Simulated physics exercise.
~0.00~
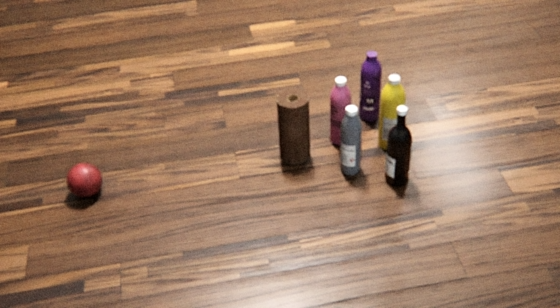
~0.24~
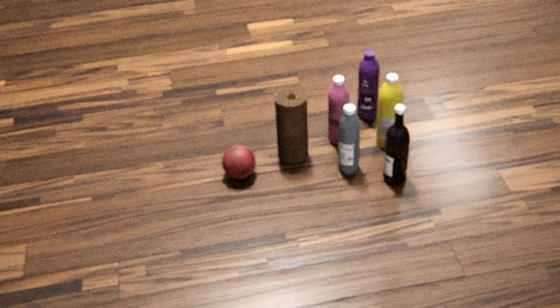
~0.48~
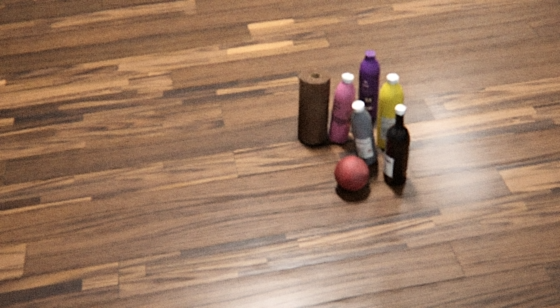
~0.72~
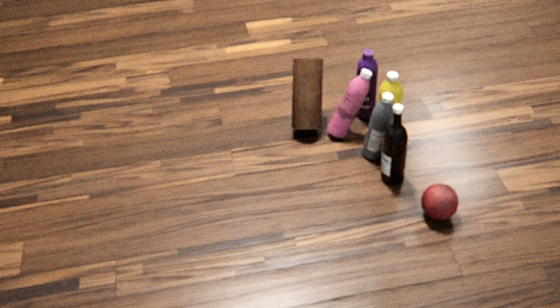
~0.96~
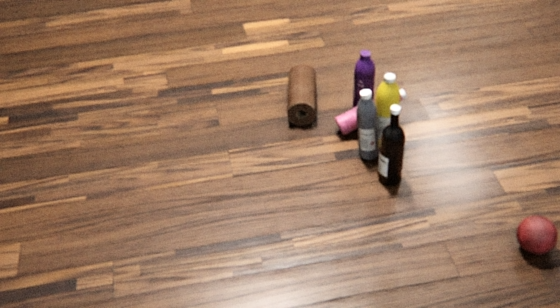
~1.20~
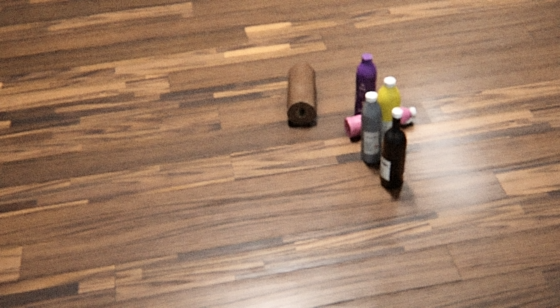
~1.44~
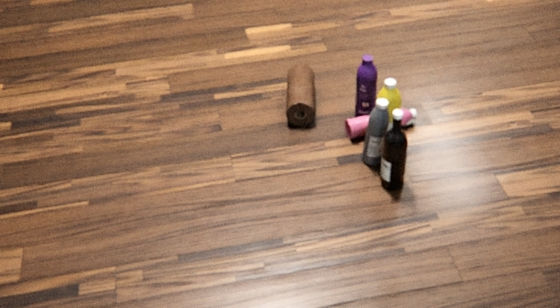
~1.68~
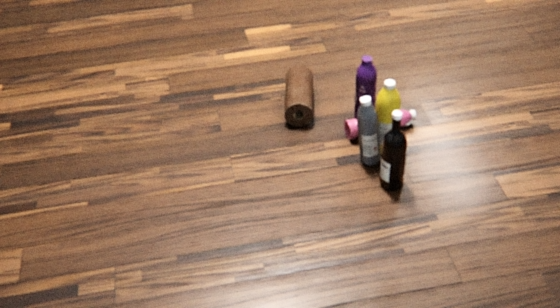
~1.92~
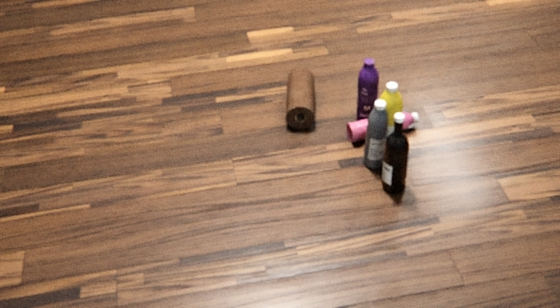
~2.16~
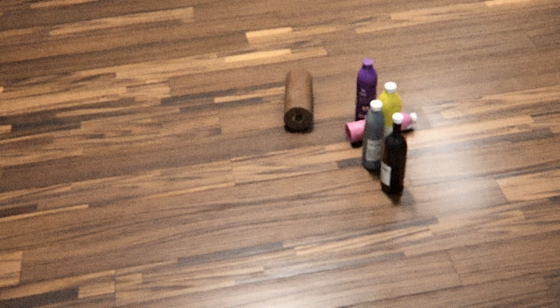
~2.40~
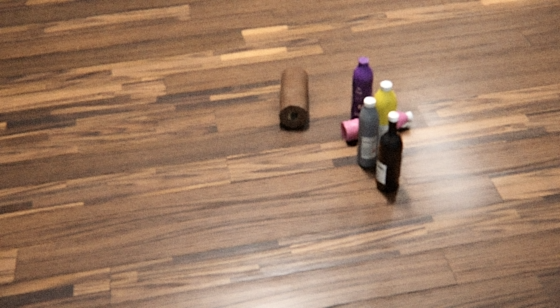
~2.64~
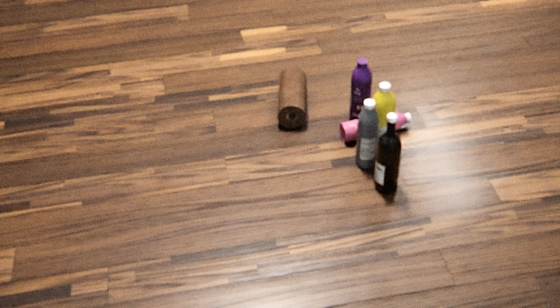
A wood-plank floor is seen from above at an angle, the view swaying slightly. A red ball is at the left, while an upright brown roll stands near the middle beside pink, purple, yellow, grey and black bottles. The ball rolls right, reaches the roll and carries on past the front of the group, leaving the roll shifted back and the grey bottle leaning. The roll and the pink bottle tip over as the ball rolls out of view at the right. The grey bottle rocks upright again, slightly displaced, and the purple, yellow and black bottles remain standing.
